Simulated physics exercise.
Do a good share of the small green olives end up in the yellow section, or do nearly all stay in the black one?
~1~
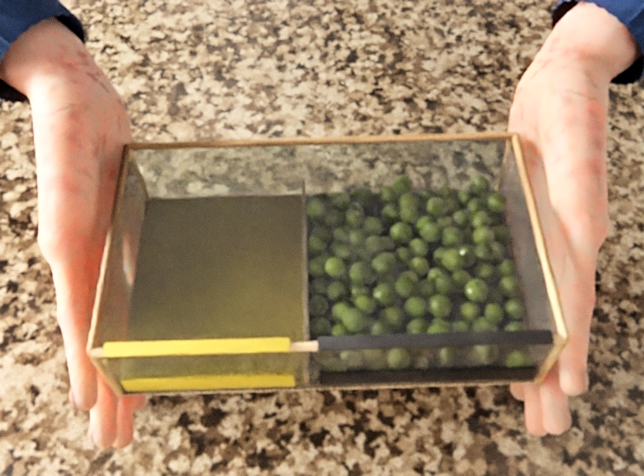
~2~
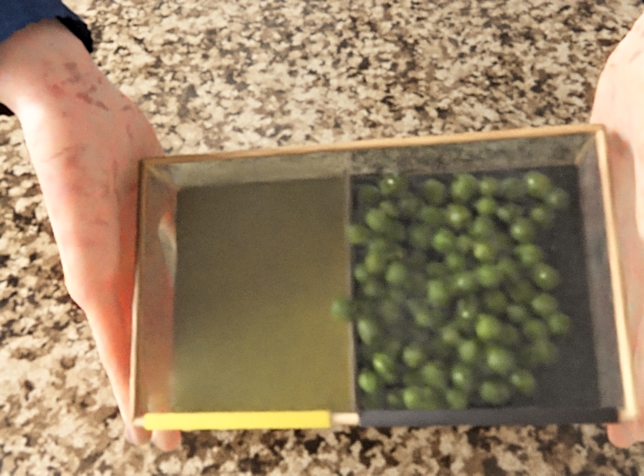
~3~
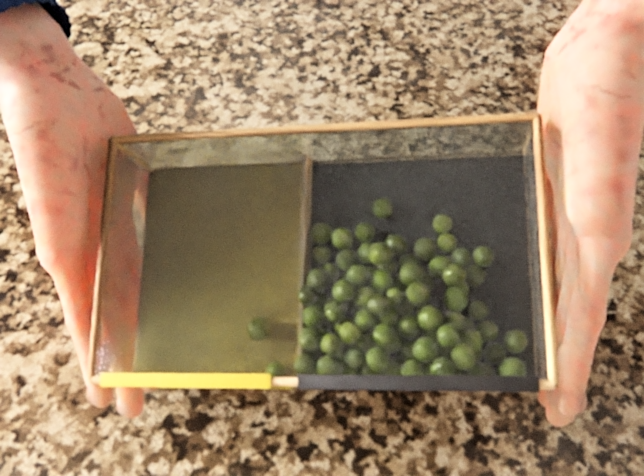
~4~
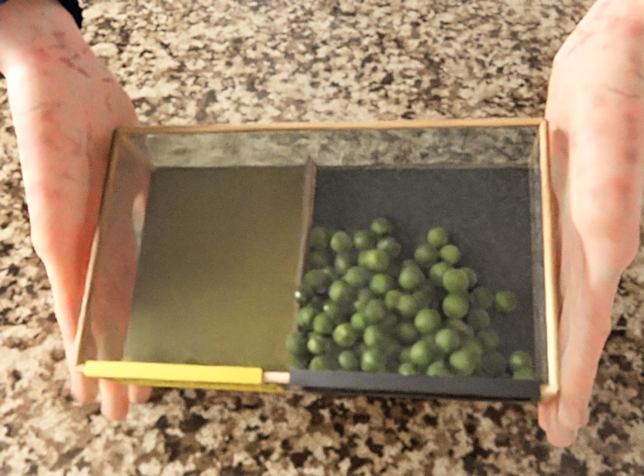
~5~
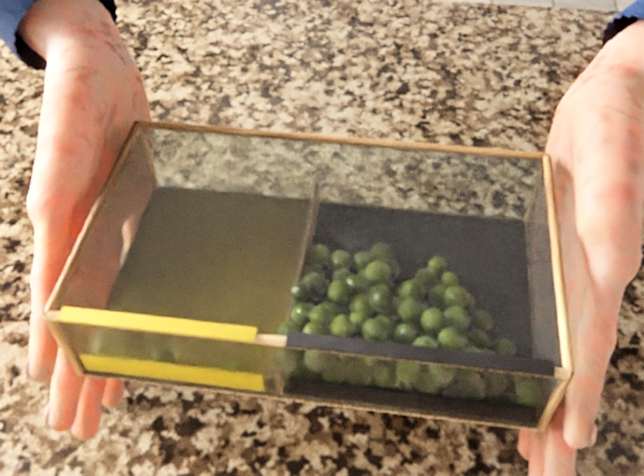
Nearly all of the olives stay in the black section. The yellow section does not end up with a good share of them.
Small green olives shift in a glass box as hands tilt it, staying in the black section.
